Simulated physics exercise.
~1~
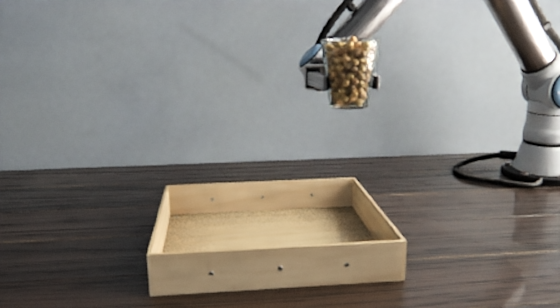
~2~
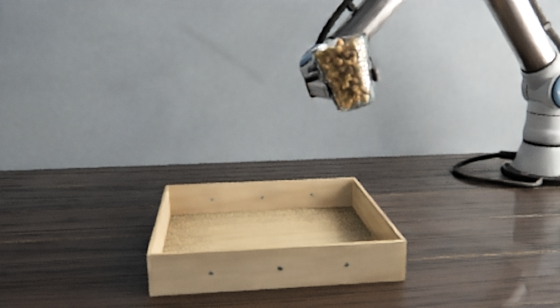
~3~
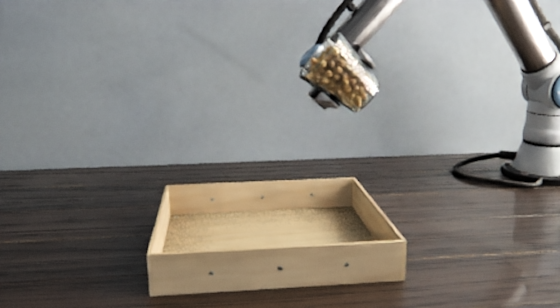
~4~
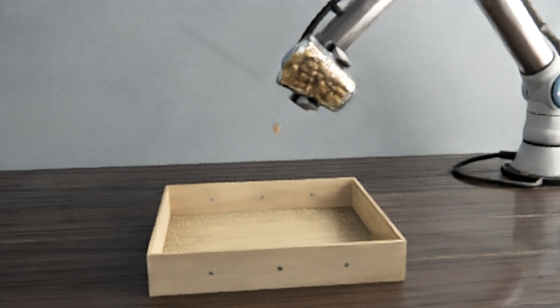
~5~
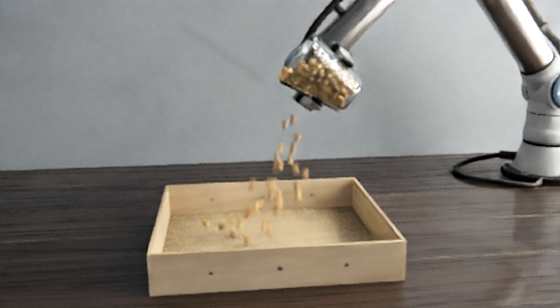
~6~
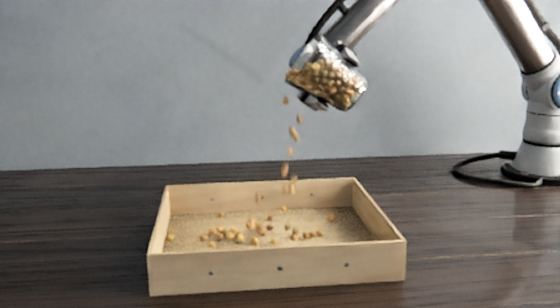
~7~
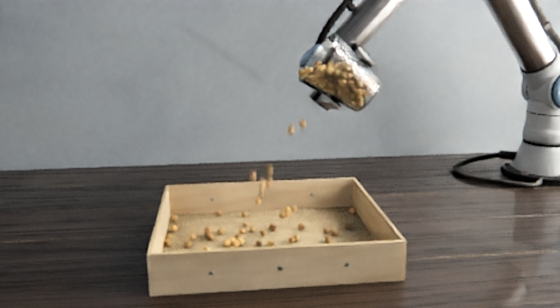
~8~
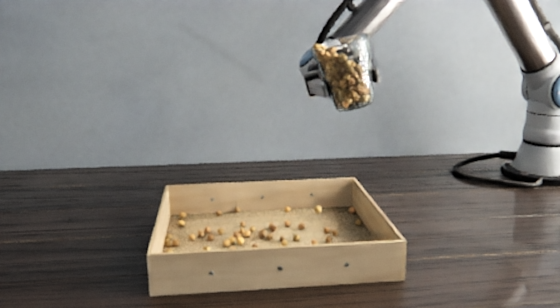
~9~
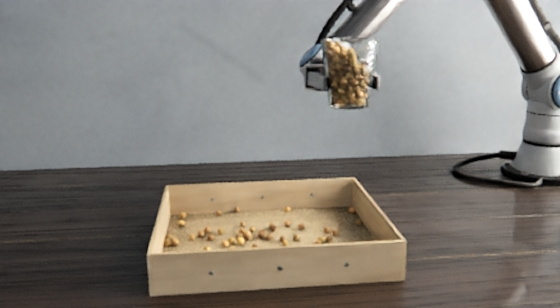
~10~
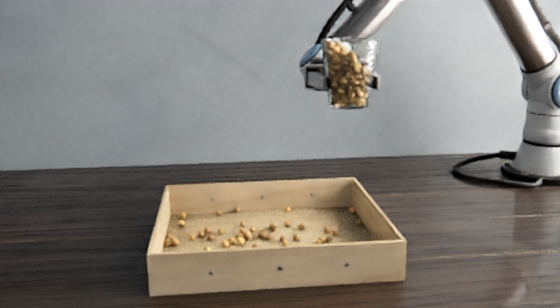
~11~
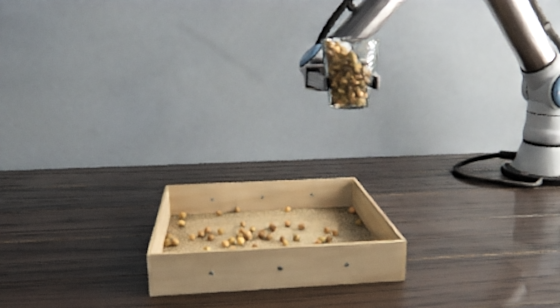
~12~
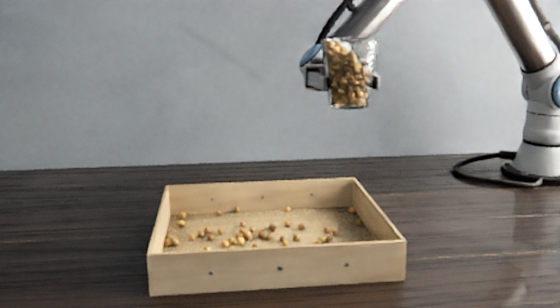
A silver robot arm reaching in from the right holds a clear beaker packed with tan dried chickpeas above a shallow, pale wooden tray on a dark wood table, seen from the front and slightly above against a plain grey wall. The arm tips the beaker over toward the left, and a first few chickpeas drop from its mouth. A loose stream follows, bouncing and scattering across the tray floor. The arm then tilts the beaker back, and the stream thins and stops. The beaker ends upright and still, mostly full, above a sparse scatter of chickpeas in the tray.
